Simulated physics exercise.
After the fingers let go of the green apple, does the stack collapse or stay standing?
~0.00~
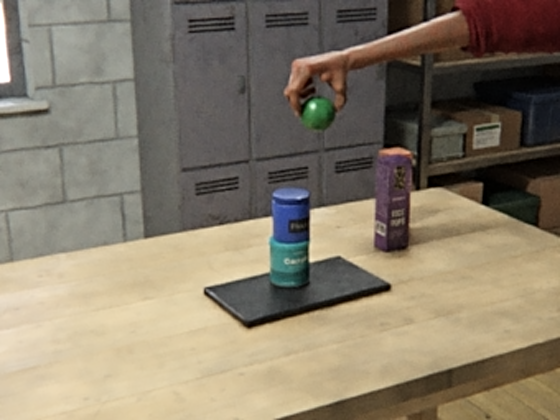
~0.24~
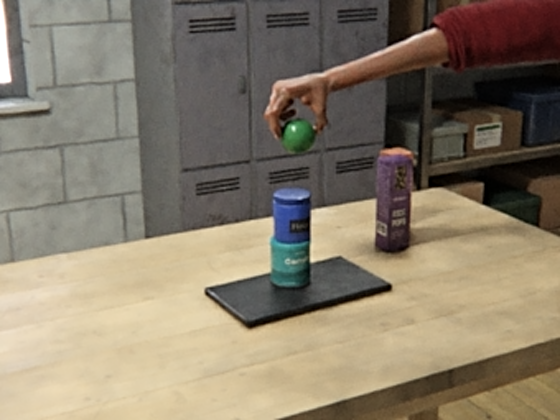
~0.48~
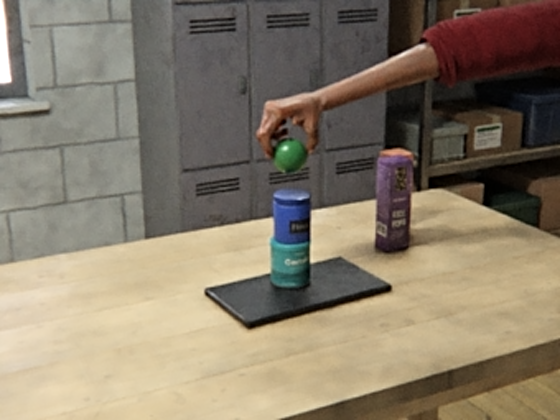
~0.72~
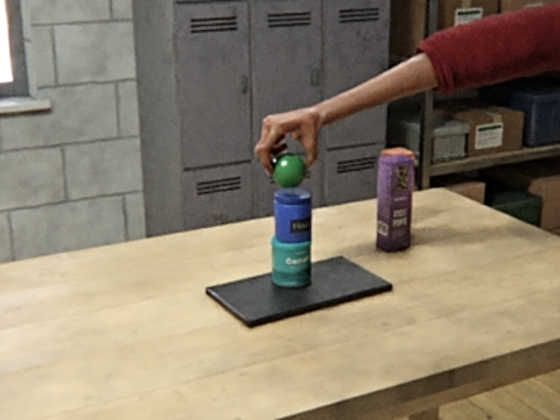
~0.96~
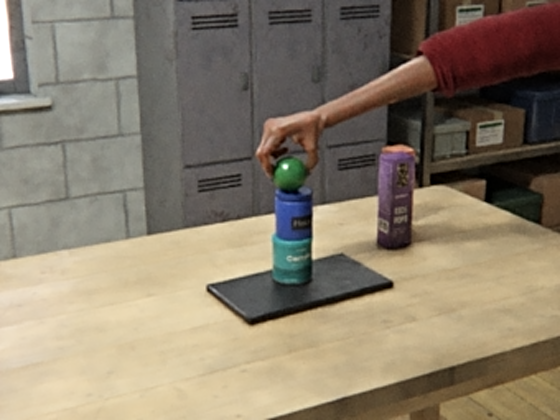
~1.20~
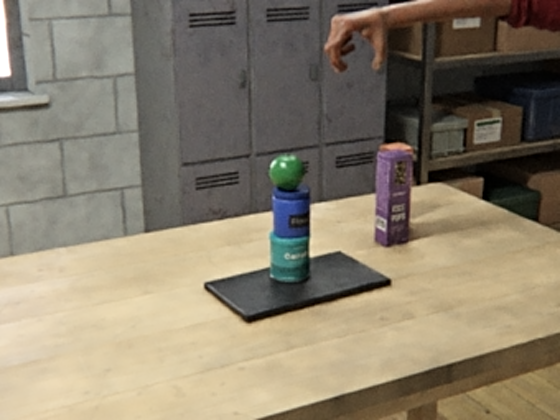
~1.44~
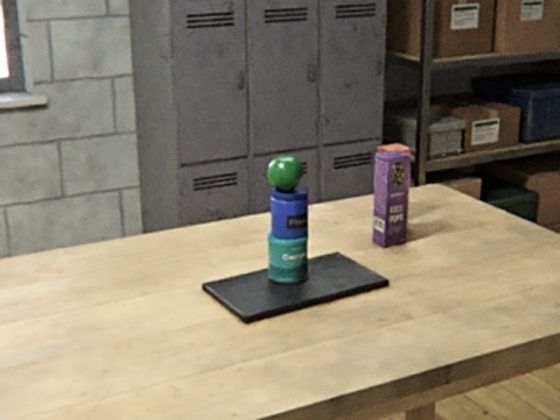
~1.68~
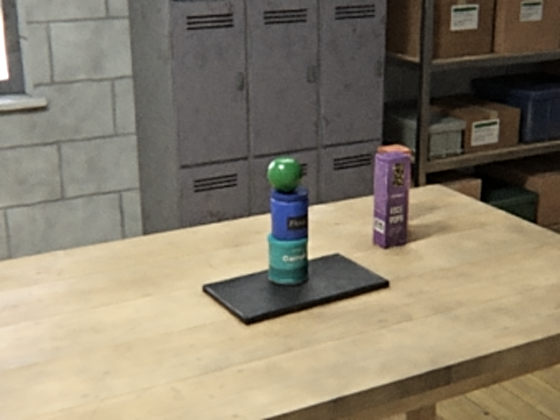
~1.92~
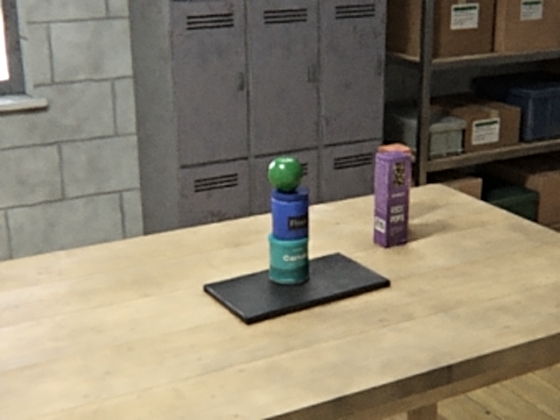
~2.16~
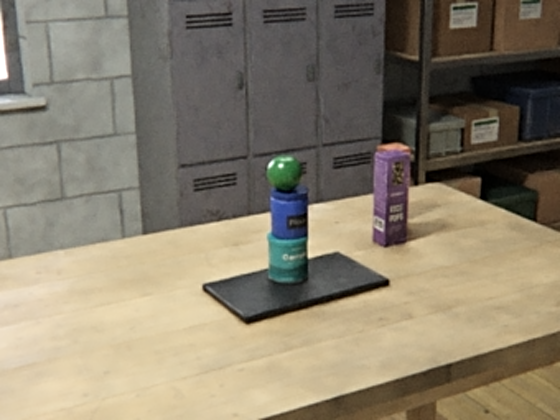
The stack stays standing, with the green apple resting on top of the blue jar.
A hand lowers a green apple onto a blue jar and withdraws, leaving the stack standing.
